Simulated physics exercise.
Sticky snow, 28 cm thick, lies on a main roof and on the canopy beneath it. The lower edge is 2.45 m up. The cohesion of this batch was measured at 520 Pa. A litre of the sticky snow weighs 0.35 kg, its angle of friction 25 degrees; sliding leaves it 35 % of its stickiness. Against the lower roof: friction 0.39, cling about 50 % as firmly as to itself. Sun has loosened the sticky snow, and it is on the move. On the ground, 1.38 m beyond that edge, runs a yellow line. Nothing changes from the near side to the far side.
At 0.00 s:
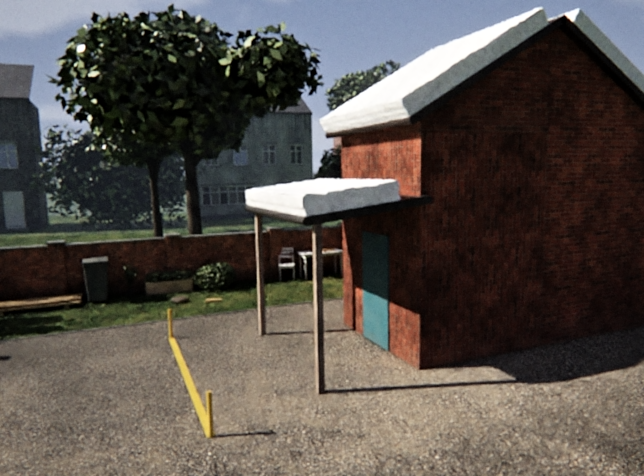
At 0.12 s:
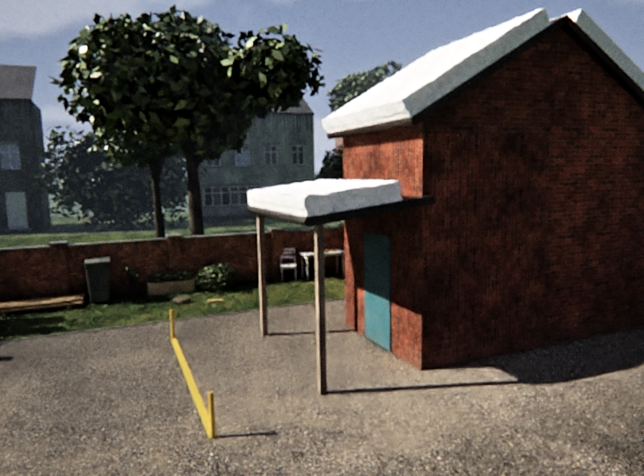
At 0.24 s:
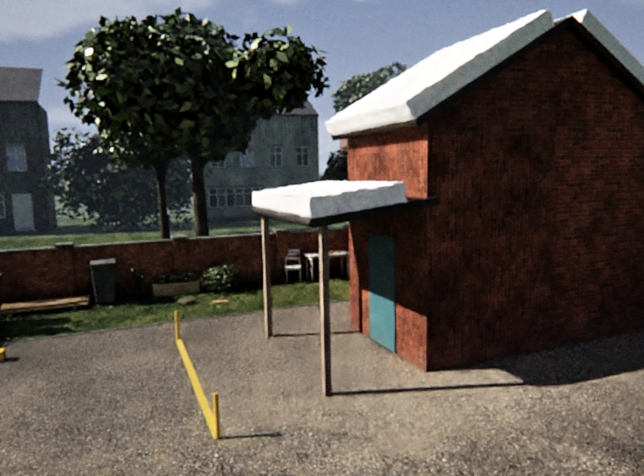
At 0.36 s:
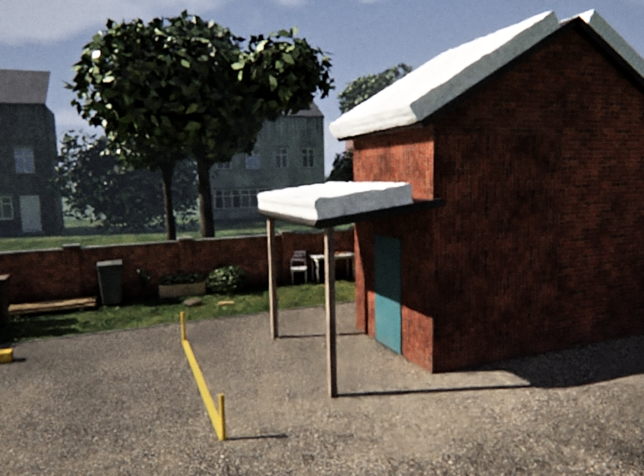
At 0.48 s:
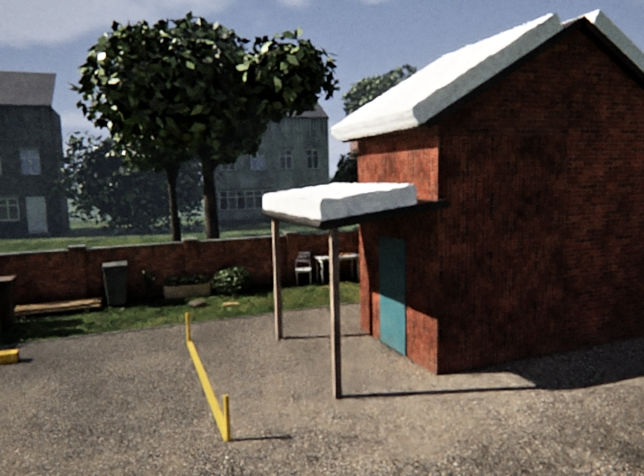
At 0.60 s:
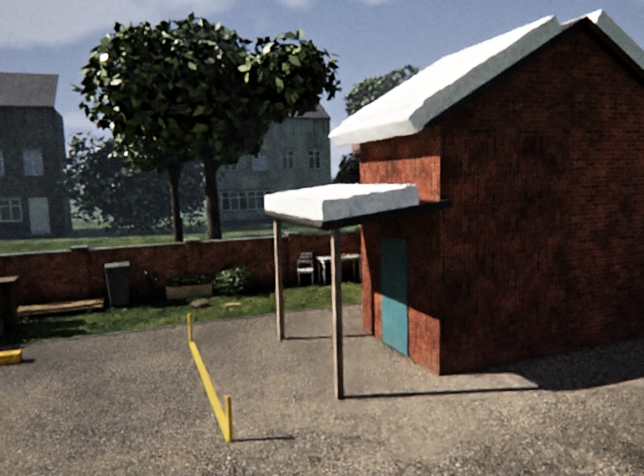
Thick white snow creeping slightly down a red-brick building's main roof above a snow-covered canopy, as the view drifts slightly left.
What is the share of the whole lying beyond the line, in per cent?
Close to 14 per cent.
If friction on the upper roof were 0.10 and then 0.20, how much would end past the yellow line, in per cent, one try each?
In turn about 50 %, 40 %.
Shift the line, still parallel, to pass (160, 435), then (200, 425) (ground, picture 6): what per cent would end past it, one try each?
In that order: 2 %, 8 %.
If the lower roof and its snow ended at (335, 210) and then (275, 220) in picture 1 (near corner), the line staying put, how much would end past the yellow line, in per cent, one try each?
In turn about 30 %, 4 %.
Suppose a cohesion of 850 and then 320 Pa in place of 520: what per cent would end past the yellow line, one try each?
In that order: 1 %, 25 %.
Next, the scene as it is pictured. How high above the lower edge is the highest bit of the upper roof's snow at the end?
Roughly 0.7 m.
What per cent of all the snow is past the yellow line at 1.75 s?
About 0 %.
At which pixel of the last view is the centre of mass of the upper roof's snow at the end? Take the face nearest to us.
At about (310, 299).
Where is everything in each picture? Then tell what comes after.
The first frame shows leading edge of the sticky snow at (408, 104).
The second frame shows leading edge of the sticky snow at (409, 105), its middle shifted 8 mm.
The third frame shows leading edge of the sticky snow at (413, 106), its middle shifted 3.1 cm, 1 % of it past the upper edge, in one piece.
The fourth frame shows leading edge of the sticky snow at (416, 109), its middle shifted 7.1 cm, 2 % of it past the upper edge, in one piece.
The fifth frame shows leading edge of the sticky snow at (418, 113), its middle shifted 13 cm, 4 % of it past the upper edge, in one piece.
The sixth frame shows leading edge of the sticky snow at (414, 110), its middle shifted 20 cm, 7 % of it past the upper edge, cracking.
After 1.13 s, none is below the lower edge and 0 % is past the line.
After 1.75 s, none is below the lower edge and 0 % is past the line.
After 2.38 s, none is below the lower edge and 0 % is past the line.
After 3.00 s, 30 % is below the lower edge and 0 % is past the line.
After 4.70 s, at the end, 42 % is below the lower edge and 14 % is past the line.
